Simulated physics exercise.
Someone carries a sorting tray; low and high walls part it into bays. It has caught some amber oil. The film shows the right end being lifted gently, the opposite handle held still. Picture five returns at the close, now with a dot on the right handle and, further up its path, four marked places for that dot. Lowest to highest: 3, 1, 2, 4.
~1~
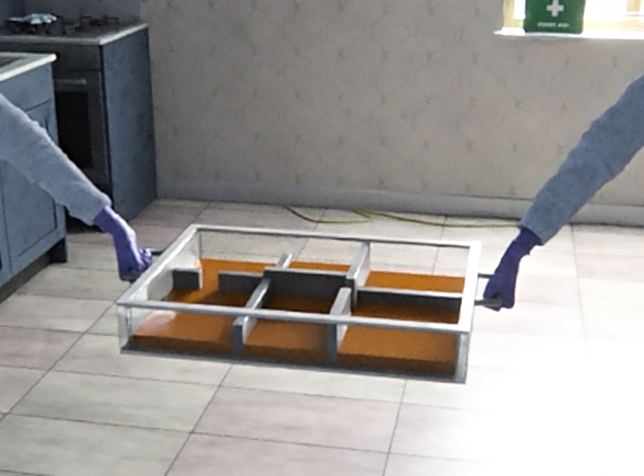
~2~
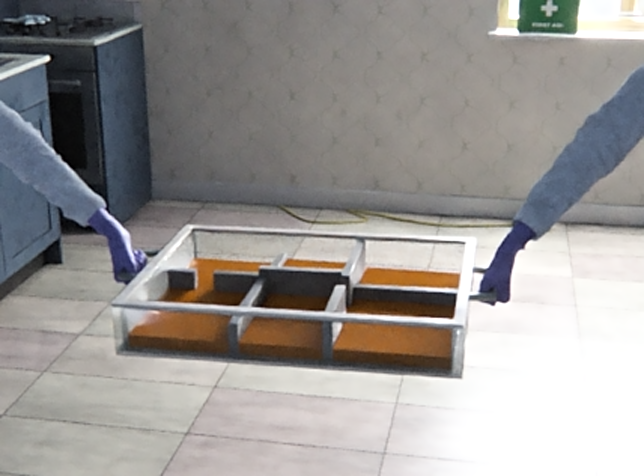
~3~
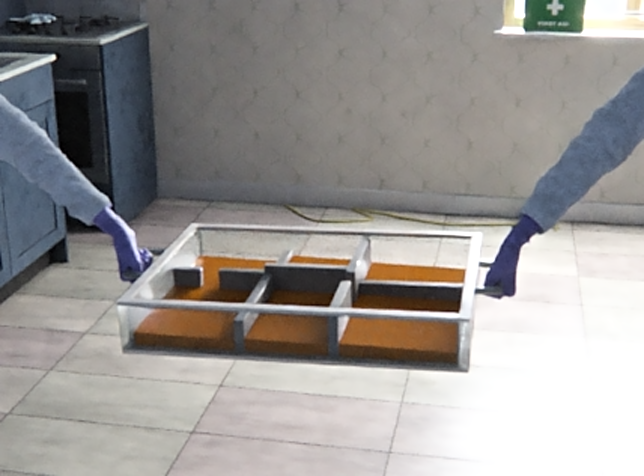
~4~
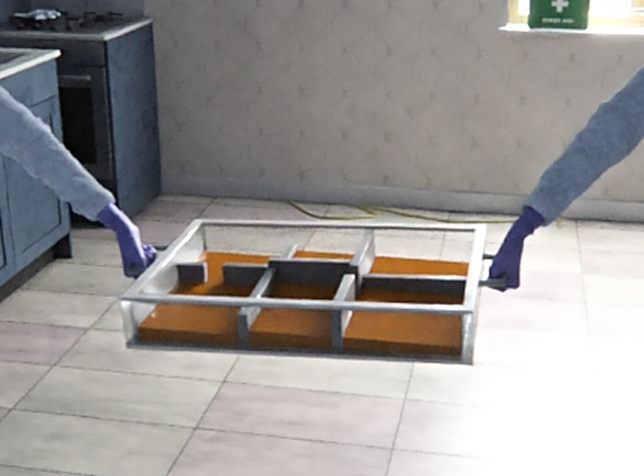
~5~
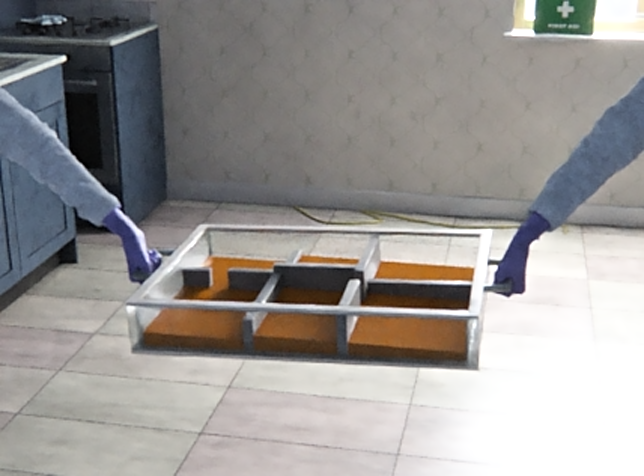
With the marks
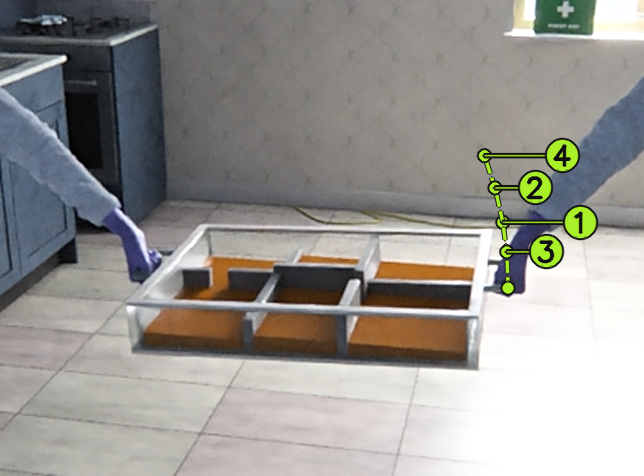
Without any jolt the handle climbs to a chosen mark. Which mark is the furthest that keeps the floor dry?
That is stop 4.
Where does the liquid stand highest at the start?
That is the back middle bay.
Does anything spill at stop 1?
No.
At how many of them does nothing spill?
All four.
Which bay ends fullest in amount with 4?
The front left bay.
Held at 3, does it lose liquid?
No, that is safe.
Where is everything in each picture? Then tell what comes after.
In the first picture, the tray is level; deepest in the back middle bay, at (319, 277), shallowest in the back right; right handle at (498, 290).
The second picture shows tipped about 1° down to the left; no wall is crossed; right handle at (494, 284).
The third picture shows tipped about 2° down to the left; no wall is crossed; right handle at (499, 278).
The fourth picture shows tipped about 3° down to the left; no wall is crossed; right handle at (503, 270).
The fifth picture shows tipped about 3° down to the left; deepest in the back middle bay, at (329, 271), shallowest in the front right; right handle at (509, 275).
In lime, 1 at (502, 222); 2 at (495, 187); 3 at (506, 251); 4 at (484, 155).
With 1, nothing spills; the front middle bay holds the most.
With 2, nothing spills; the front left bay holds the most.
With 3, nothing spills; the front middle bay holds the most.
With 4, nothing spills; the front left bay holds the most.
